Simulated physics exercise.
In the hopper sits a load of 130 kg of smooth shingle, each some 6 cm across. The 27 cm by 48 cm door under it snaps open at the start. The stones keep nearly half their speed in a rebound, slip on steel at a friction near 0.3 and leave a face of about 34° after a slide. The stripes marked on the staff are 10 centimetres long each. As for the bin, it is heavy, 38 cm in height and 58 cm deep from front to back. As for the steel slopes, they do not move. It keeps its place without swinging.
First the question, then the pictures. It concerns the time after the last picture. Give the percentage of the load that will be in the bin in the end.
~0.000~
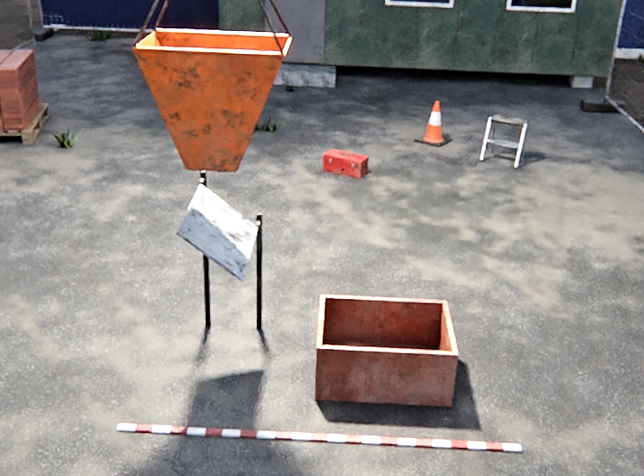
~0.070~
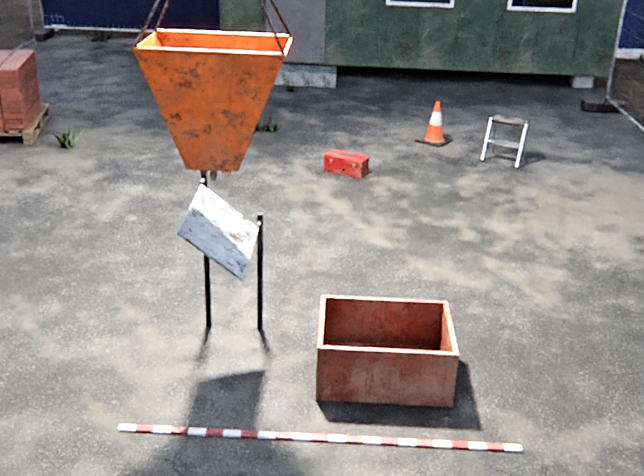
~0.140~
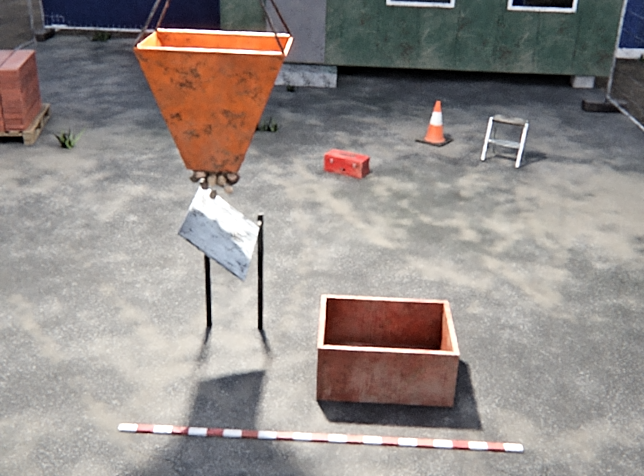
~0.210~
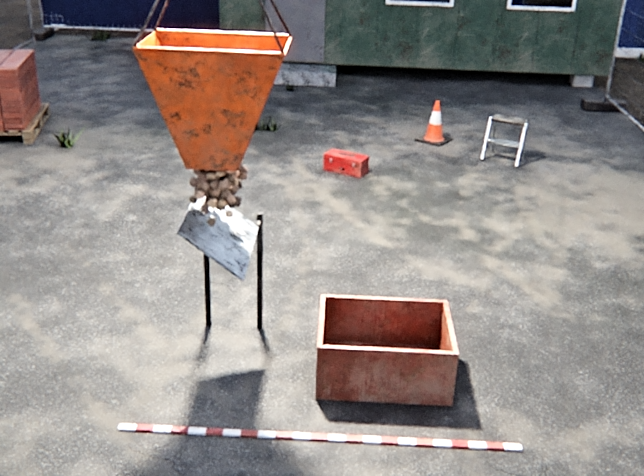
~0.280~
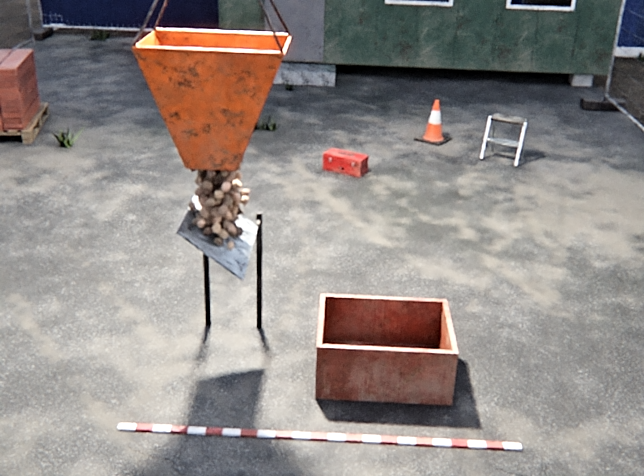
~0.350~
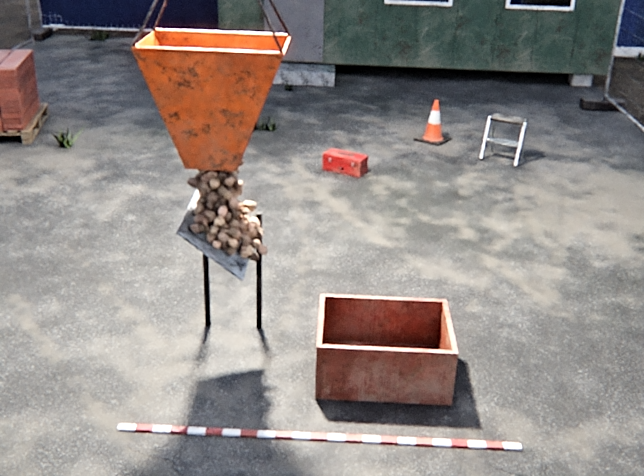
Some 16 per cent of the load ends in the bin.
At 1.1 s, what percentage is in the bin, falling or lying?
About 15 per cent of it.
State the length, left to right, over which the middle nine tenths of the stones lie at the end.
130 cm.
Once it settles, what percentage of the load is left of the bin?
55 %.
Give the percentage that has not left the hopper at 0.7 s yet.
About 5 %.
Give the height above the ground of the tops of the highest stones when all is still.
Max stone height at rest approx 16 cm.
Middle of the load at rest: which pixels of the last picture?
Middle of load approx at pixel (313, 364).
After 0.7 s, 3 % in the hopper, 34 % on the steel, 57 % falling or lying left of the bin, 5 % falling or lying in the bin, 2 % falling or lying beside or right of the bin; the stones farthest right are at (384, 359).
After 1.1 s, 0 % in the hopper, 3 % on the steel, 64 % falling or lying left of the bin, 14 % falling or lying in the bin, 18 % falling or lying beside or right of the bin; the stones farthest right are at (446, 377).
After 1.7 s, 0 % in the hopper, 56 % falling or lying left of the bin, 16 % falling or lying in the bin, 29 % falling or lying beside or right of the bin; the stones farthest right are at (518, 382).
After 2.6 s, 0 % in the hopper, 56 % falling or lying left of the bin, 16 % falling or lying in the bin, 29 % falling or lying beside or right of the bin; the stones farthest right are at (538, 352).
After 4.5 s, 0 % in the hopper, 56 % left of the bin, 16 % in the bin, 29 % beside or right of the bin; the stones farthest right are at (538, 352).
